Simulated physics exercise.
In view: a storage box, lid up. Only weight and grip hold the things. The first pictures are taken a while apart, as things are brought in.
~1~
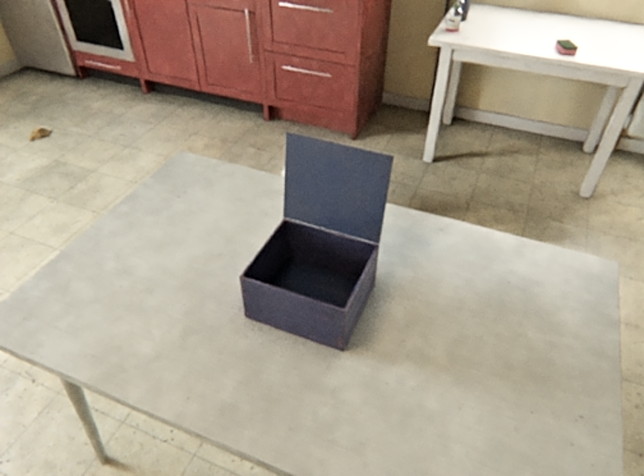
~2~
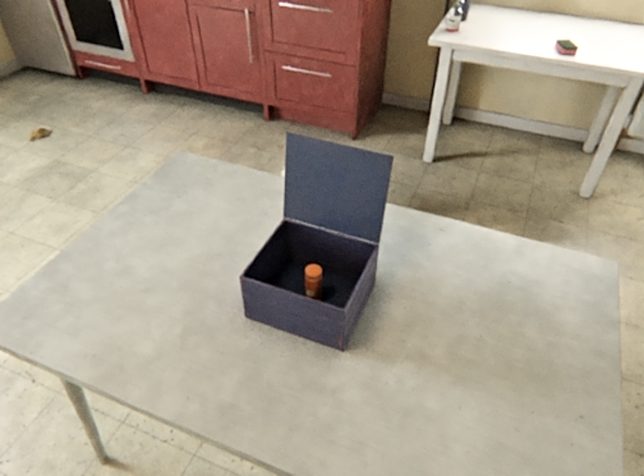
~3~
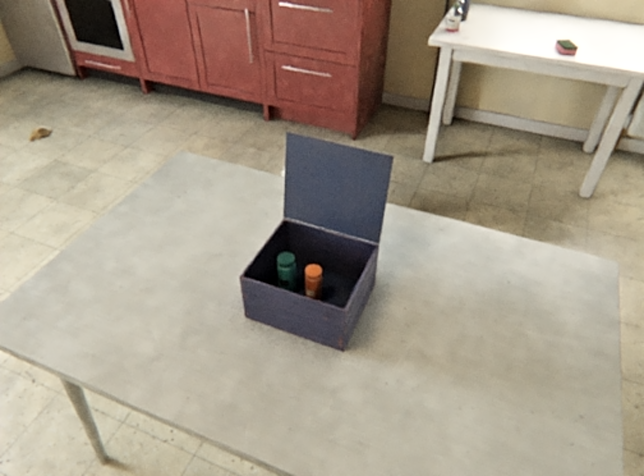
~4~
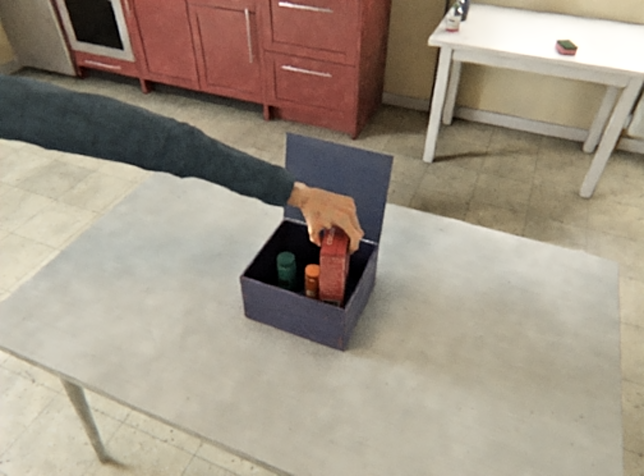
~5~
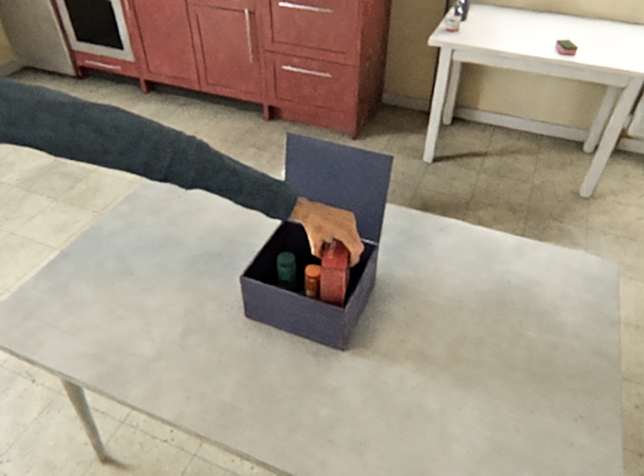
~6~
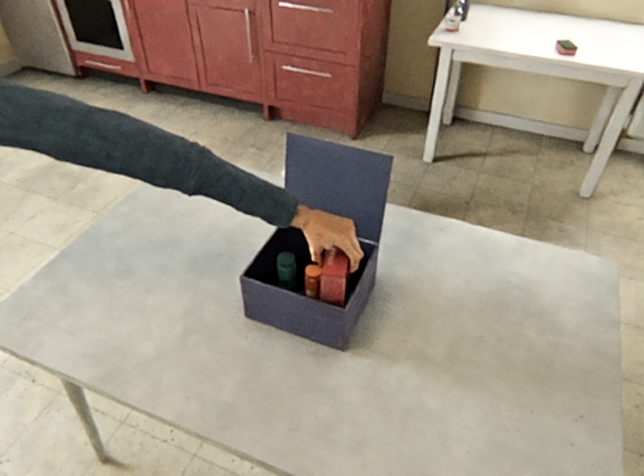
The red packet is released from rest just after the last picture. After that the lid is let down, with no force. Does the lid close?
In the end the lid will not close.
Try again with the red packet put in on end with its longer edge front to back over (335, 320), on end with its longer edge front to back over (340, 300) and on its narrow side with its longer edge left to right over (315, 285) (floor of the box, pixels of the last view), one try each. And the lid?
In the first case it is held up; in the second case it is held up; in the third case it sits on the rim.
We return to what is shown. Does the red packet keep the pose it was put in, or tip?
The red packet keeps its pose.
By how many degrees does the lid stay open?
About 40°.
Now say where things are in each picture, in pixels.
In the first frame, the last thing is not in view yet.
In the second frame, the last thing is not in view yet; orange shaker (314, 285).
In the third frame, the last thing is not in view yet; orange shaker (314, 285).
The fourth frame shows coming down; red packet (335, 270); orange shaker (314, 285).
The fifth frame shows coming down; red packet (336, 282); orange shaker (314, 285).
The sixth frame shows in place under the hand; red packet (336, 288); orange shaker (314, 285).
Then, 1.20 s after the last picture, lid starting down.
Then, 1.60 s after the last picture, lid 59° above the rim.
At rest, lid 38° above the rim; all 3 in place. Seen from the same camera at the end, red packet near (336, 289).
